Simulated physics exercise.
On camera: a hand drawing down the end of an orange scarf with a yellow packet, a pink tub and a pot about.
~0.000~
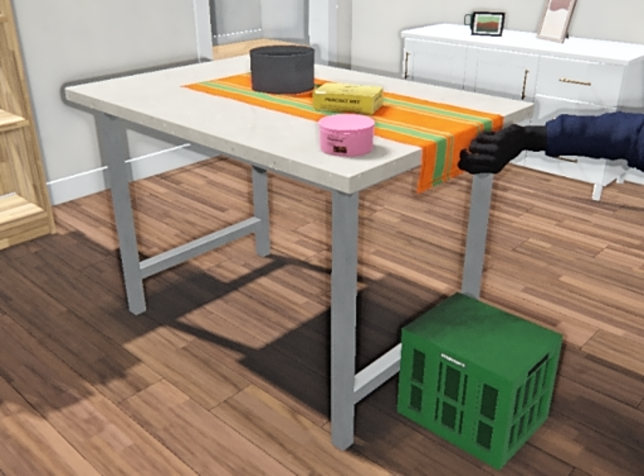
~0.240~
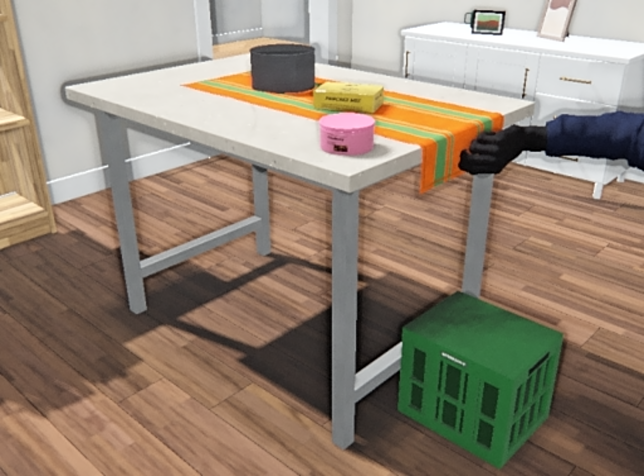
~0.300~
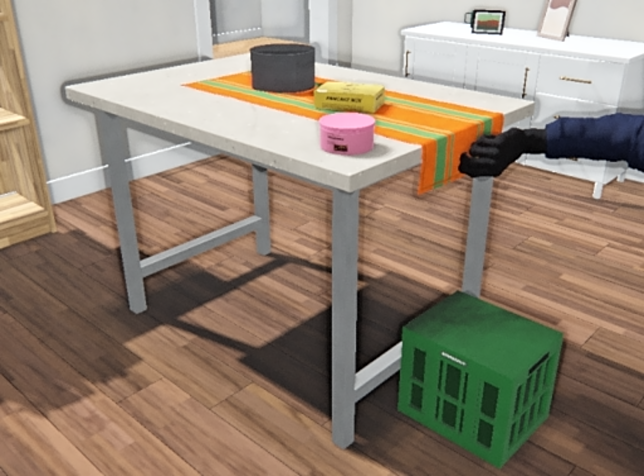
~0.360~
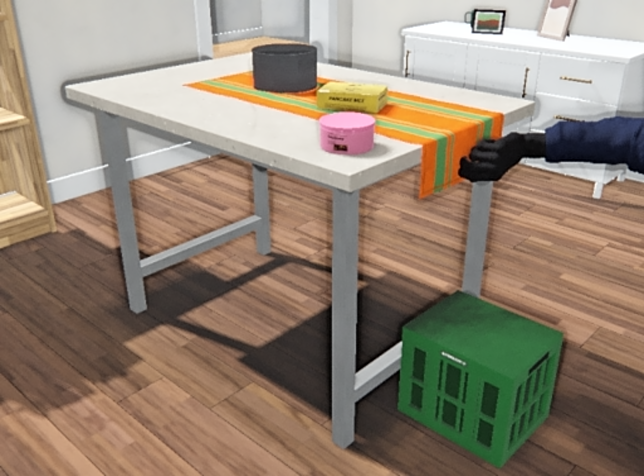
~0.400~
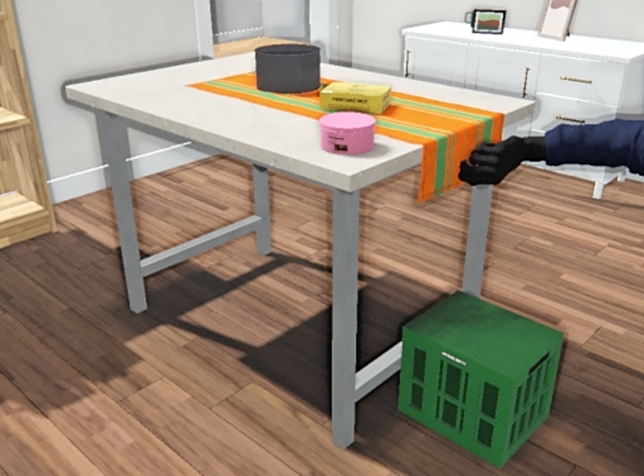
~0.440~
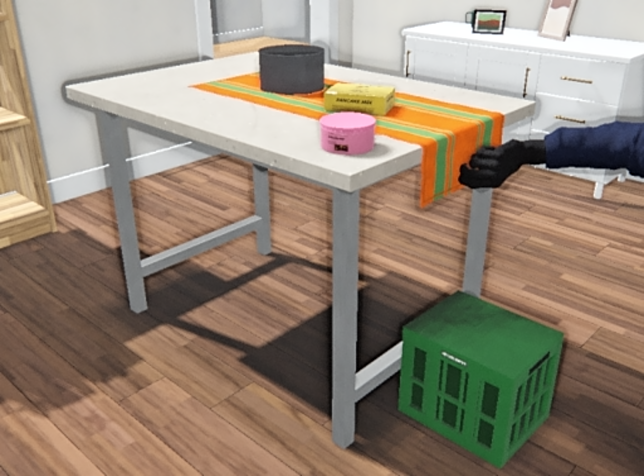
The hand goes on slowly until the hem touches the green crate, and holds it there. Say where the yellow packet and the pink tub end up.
The yellow packet is carried off the end and the pink tub stays on the table.
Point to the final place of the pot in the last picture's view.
Its middle is at (399, 90).
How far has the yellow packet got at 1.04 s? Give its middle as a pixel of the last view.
Near (398, 107).
After 1.04 s, hem going down; packet carried along near (398, 107); tub unmoved.
After 2.00 s, hem going down; packet over the edge; tub unmoved.
After 2.46 s, hem on the crate; packet down below near (495, 302); tub unmoved.
At rest, hem on the crate; packet down below near (495, 302); tub unmoved. The yellow packet falls off and the pink tub remains up there.
